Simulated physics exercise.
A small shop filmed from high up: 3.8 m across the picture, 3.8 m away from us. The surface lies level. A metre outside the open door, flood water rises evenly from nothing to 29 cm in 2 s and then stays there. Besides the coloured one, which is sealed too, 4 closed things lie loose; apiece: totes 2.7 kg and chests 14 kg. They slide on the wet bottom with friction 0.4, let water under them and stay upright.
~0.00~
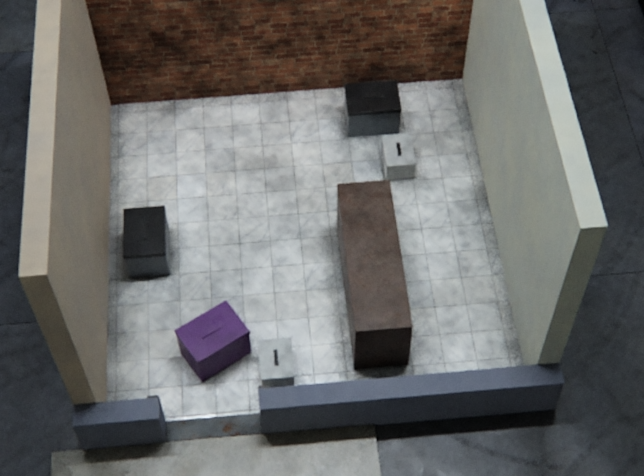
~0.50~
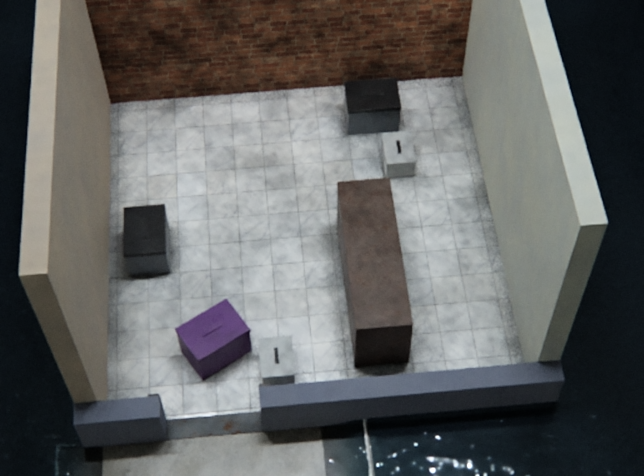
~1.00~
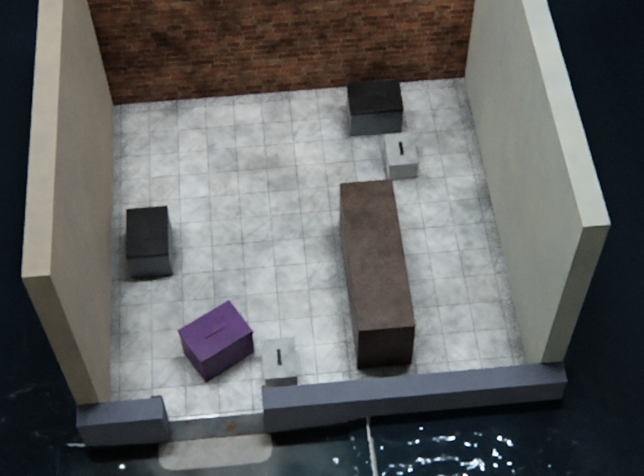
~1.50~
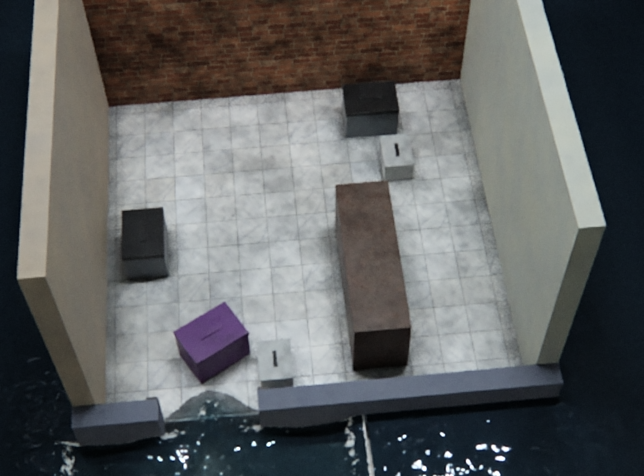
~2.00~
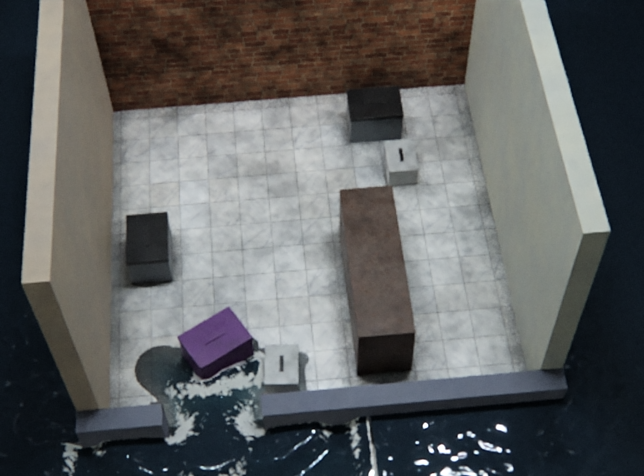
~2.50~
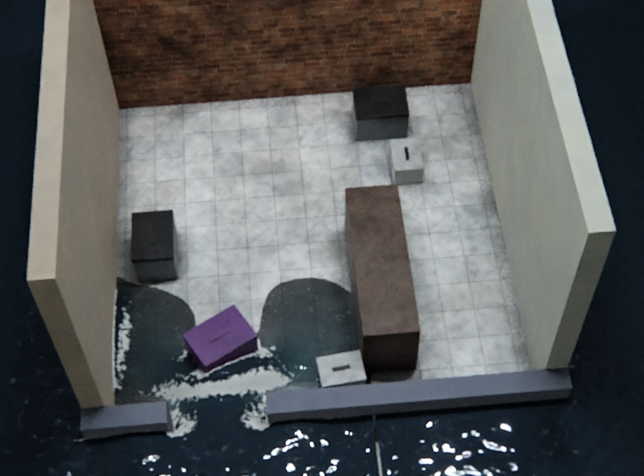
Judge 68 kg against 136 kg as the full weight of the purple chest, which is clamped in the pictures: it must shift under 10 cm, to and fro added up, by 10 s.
For it, only the larger load is enough.
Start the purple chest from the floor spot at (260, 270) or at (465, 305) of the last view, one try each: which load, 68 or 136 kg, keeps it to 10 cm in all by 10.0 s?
In that order: The smaller is enough; the smaller is enough.
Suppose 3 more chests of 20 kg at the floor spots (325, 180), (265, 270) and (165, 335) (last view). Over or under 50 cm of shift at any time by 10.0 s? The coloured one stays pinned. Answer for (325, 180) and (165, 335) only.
In that order: More, over.
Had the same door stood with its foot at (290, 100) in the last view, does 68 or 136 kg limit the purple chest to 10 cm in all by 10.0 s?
In that case the smaller load will do.
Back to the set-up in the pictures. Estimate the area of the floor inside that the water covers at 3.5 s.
Some 6.0 m2.
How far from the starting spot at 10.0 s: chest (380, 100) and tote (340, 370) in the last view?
In that order: 200 cm, 300 cm.
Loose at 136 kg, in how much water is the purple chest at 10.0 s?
About 14 cm.
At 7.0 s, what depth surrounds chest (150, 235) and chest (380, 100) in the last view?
About 12 and 6 cm.
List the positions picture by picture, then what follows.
The first frame shows the purple chest at (212, 331), on the bottom; 0.0 m2 under water; 0 of 5 have shifted.
The second frame shows the purple chest at (213, 329), on the bottom; 0.0 m2 under water; 0 of 5 have shifted.
The third frame shows the purple chest at (215, 331) rests on the ground; water covers 0.0 m2; 0 of 5 have shifted.
The fourth frame shows the purple chest at (211, 332), on the bottom; water covers 0.1 m2; 0 of 5 have shifted.
The fifth frame shows the purple chest at (215, 337) rests on the ground; 0.6 m2 under water; 0 of 5 have shifted.
The sixth frame shows the purple chest at (220, 335) rests on the ground; water covers 2.2 m2; 1 of 5 have shifted.
After 3.5 s the purple chest would be 38 cm from its start with 68 kg and 0 cm from its start with 136 kg; 10 cm of water round it then.
After 4.5 s the purple chest would be 39 cm from its start with 68 kg and 0 cm from its start with 136 kg; 10 cm of water round it then.
After 7.0 s the purple chest would be 39 cm from its start with 68 kg and 0 cm from its start with 136 kg; 12 cm of water round it then.
After 10.0 s the purple chest would be 44 cm from its start with 68 kg and 0 cm from its start with 136 kg; 14 cm of water round it then.
